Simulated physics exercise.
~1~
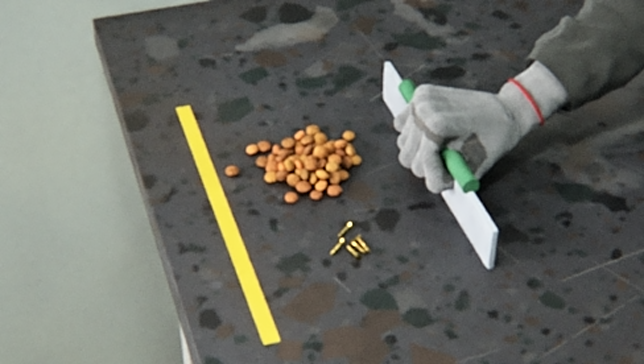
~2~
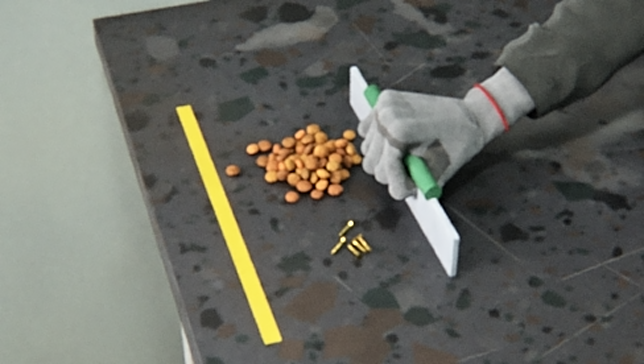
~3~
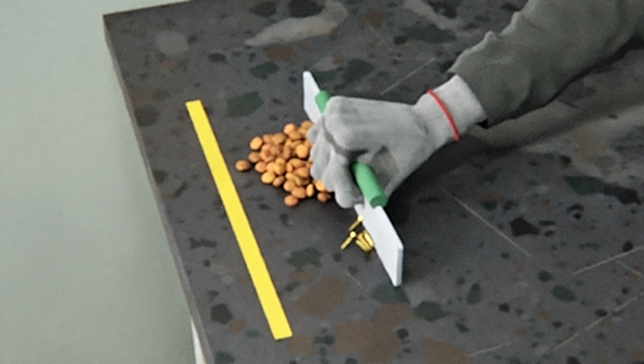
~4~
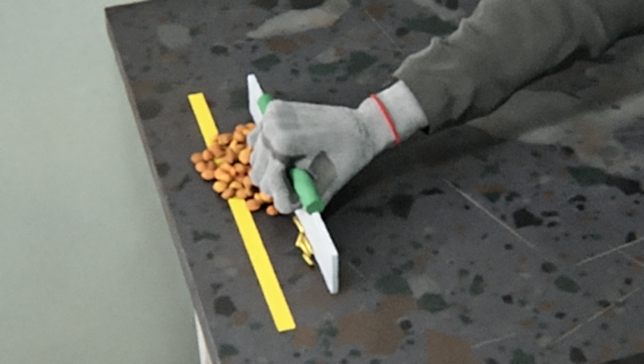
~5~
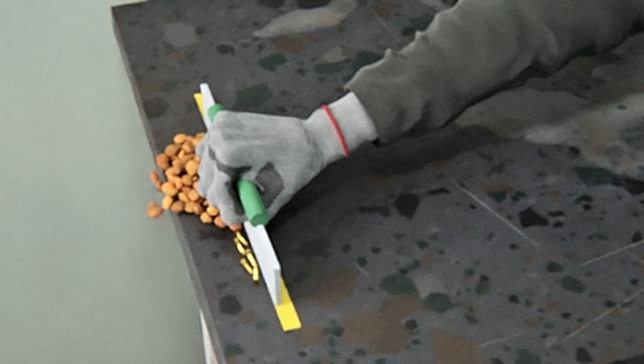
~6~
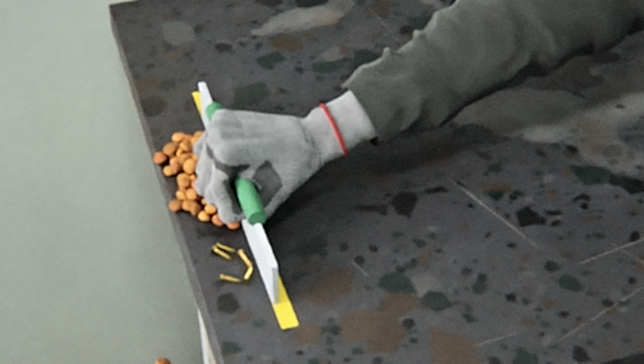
On a dark speckled table, a gloved hand scrapes orange pieces left until some fall off.
